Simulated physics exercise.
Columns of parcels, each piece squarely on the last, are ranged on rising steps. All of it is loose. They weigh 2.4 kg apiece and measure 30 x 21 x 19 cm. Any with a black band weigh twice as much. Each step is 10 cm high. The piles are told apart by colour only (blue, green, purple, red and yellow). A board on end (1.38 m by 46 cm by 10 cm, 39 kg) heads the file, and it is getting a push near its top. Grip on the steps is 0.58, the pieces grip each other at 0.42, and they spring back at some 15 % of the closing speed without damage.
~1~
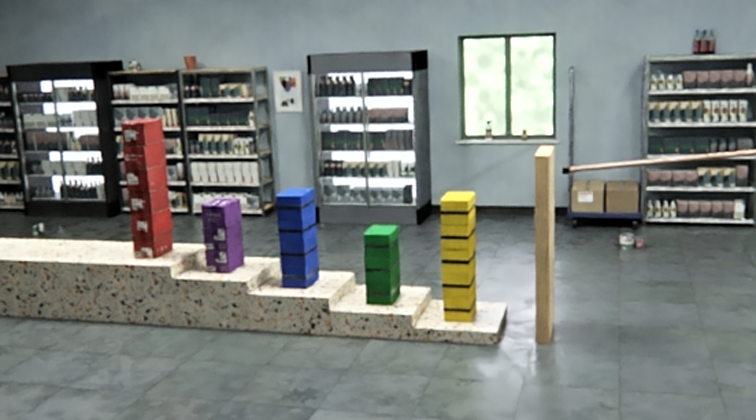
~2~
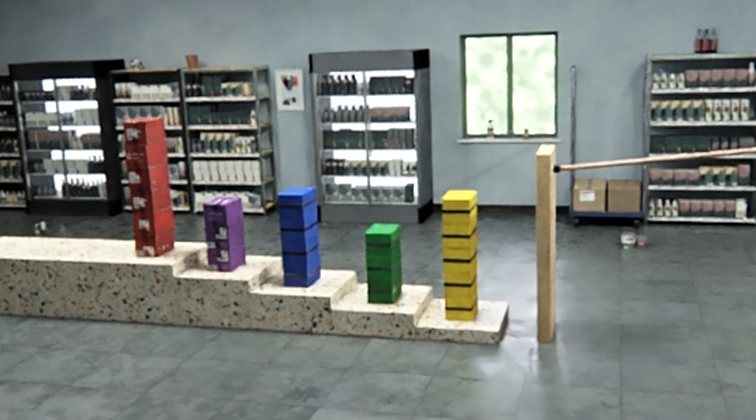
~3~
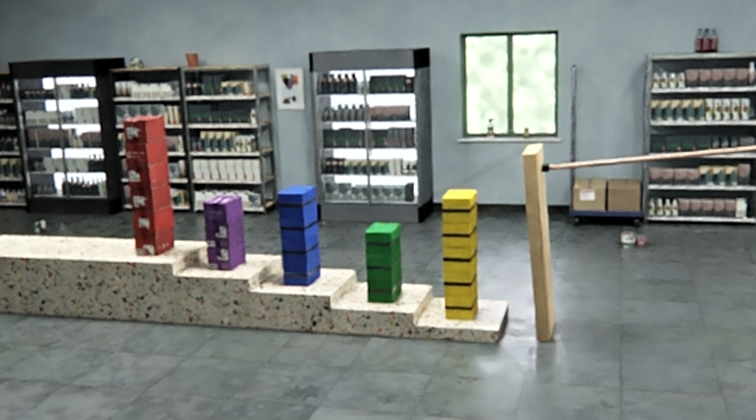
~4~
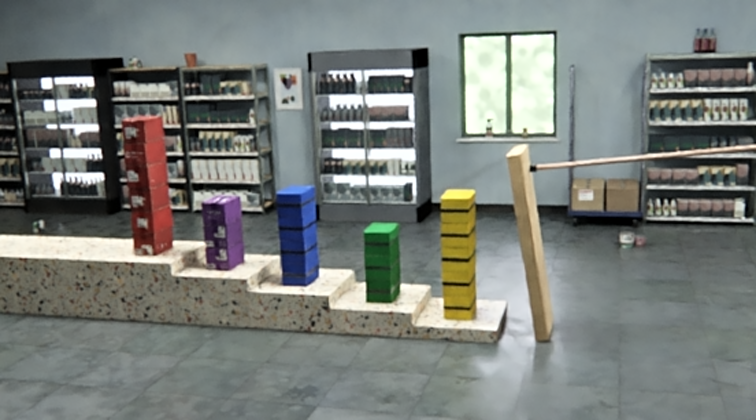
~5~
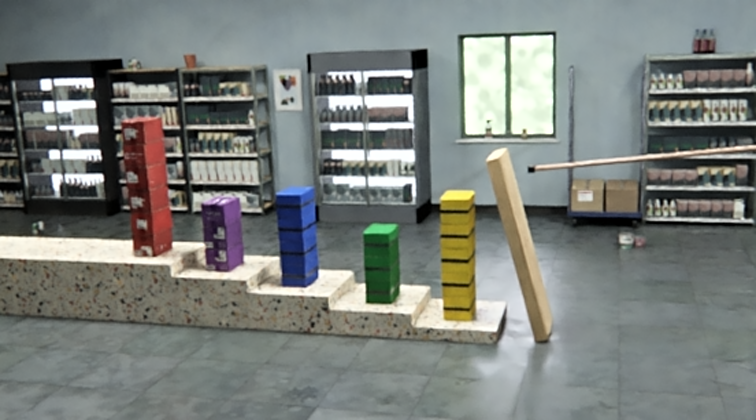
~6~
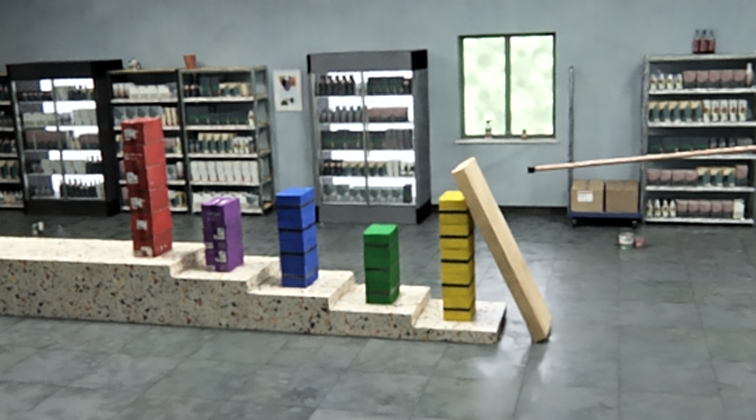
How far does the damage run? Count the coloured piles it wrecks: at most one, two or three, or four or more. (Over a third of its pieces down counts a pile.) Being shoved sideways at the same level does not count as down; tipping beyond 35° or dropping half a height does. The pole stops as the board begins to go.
Piles wrecked: From two to three.
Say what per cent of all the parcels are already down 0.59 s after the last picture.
20 per cent by then.
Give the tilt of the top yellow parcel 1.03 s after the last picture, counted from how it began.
About 5°.
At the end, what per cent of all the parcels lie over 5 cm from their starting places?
Shifted: 35 per cent.
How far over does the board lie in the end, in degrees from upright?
Some 65° from upright.
Then, 0.19 s later than the last frame, board 34° from upright; none of the 21 parcels down, 5 disturbed; top yellow parcel tilted 13°.
Then, 0.39 s later than the last frame, board 47° from upright; 4 of the 21 parcels down; top yellow parcel tilted 39°, 8 cm lower; top green parcel moved 42 mm.
Then, 0.59 s later than the last frame, board 58° from upright; 4 of the 21 parcels down; top green parcel tilted 20°; top yellow parcel tilted 17°, 24 cm lower.
Then, 1.03 s later than the last frame, board 66° from upright; 6 of the 21 parcels down; top green parcel tilted 31°, 15 cm lower; top yellow parcel tilted 5°, 37 cm lower.
When it is over, board 67° from upright; 6 of the 21 parcels down; top yellow parcel tilted 15°, 38 cm lower; top blue parcel unmoved. Wrecked, green and yellow. In pixels of the last frame, middles, top yellow parcel near (353, 253), top blue parcel near (294, 203).
